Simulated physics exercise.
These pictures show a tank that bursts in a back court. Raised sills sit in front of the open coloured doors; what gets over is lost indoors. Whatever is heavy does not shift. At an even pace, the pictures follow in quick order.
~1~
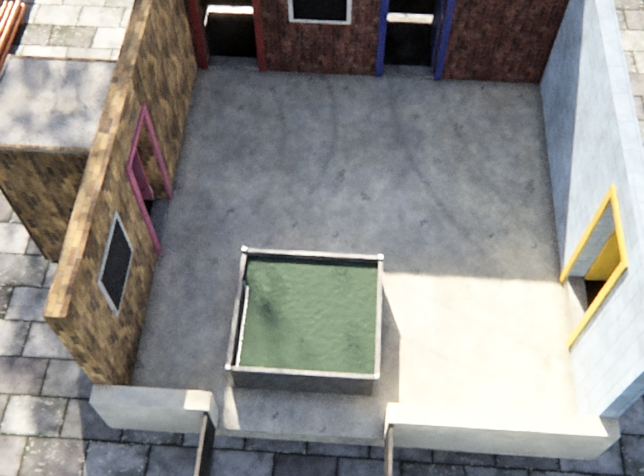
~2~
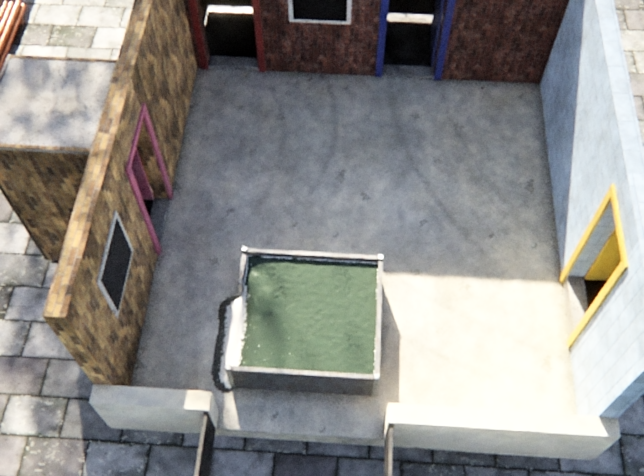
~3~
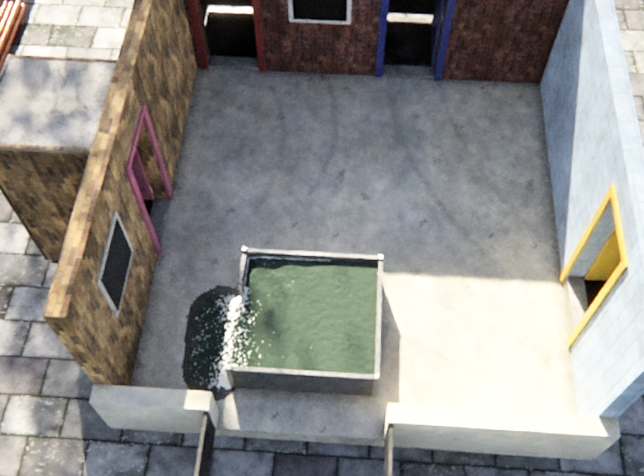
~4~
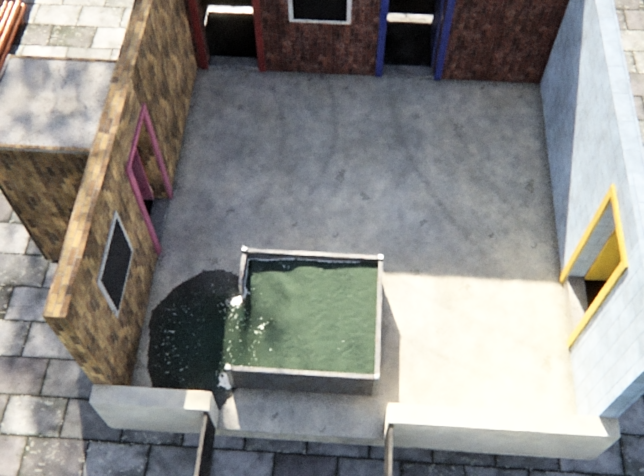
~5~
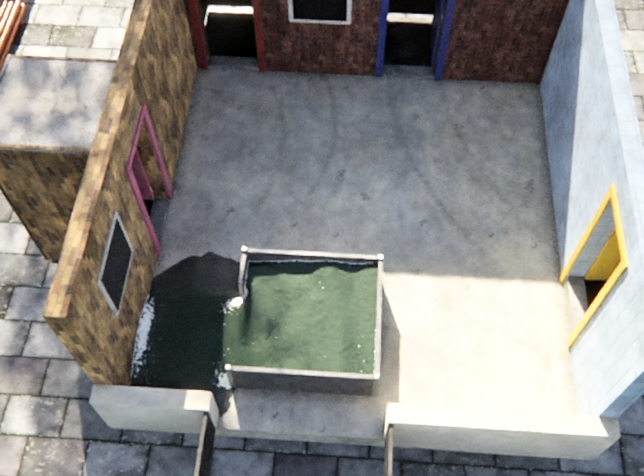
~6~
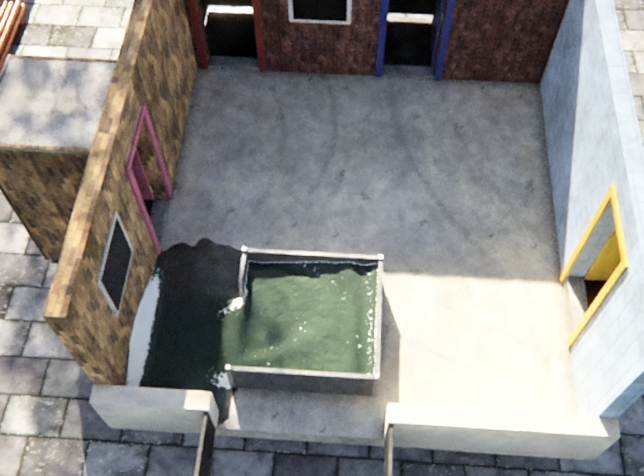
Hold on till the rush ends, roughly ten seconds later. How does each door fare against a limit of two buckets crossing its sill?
At the end, the pink door passes two buckets of inflow, the yellow door stays within two buckets of inflow, the blue door stays within two buckets of inflow, the red door passes two buckets of inflow.
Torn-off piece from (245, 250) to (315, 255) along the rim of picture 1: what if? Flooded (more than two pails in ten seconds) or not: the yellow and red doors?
Verdict - yellow door is safe, red door breaks the limit.
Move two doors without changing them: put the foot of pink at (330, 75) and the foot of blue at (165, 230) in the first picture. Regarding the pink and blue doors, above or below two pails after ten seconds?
After that, the pink door tops the limit and the blue door tops the limit.
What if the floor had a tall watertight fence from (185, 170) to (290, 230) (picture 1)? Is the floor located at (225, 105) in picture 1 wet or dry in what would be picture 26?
My call for that point: Waterlogged.
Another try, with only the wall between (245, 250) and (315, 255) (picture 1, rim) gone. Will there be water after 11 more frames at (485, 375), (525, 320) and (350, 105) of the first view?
Unwetted, unwetted, submerged.
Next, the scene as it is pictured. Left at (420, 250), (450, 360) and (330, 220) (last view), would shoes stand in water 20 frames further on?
The three points read clear, clear and soaked through.
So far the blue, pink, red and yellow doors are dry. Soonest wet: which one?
I'd say it's the pink-painted one.
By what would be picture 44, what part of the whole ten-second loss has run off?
Roughly 75 percent.
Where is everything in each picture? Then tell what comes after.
Still water in the open tank at (308, 313), in the first frame.
Water pours out at (240, 338) and has run to a hidden place, in the second frame.
Water pours out at (240, 338) and has run to (213, 296), in the third frame.
The front is at (159, 316), out from the gap at (240, 339), in the fourth frame.
Water pours out at (240, 339) and has run to (153, 285), in the fifth frame.
The front is at (158, 260), out from the gap at (240, 339), in the sixth frame.
A moment on, water covers 10 % of the floor; the pink door wet at the sill, nothing in, the yellow door not reached, the blue door not reached, the red door not reached.
Next, water covers 20 % of the floor; the pink door under two buckets in, the yellow door not reached, the blue door not reached, the red door not reached.
Then, water covers 45 % of the floor; the pink door under two buckets in, the yellow door not reached, the blue door not reached, the red door under two buckets in.
Later, water covers 60 % of the floor; the pink door over two buckets in, the yellow door wet at the sill, nothing in, the blue door wet at the sill, nothing in, the red door over two buckets in.
In the end, water covers 85 % of the floor; the pink door over two buckets in, the yellow door wet at the sill, nothing in, the blue door under two buckets in, the red door far over two buckets in.
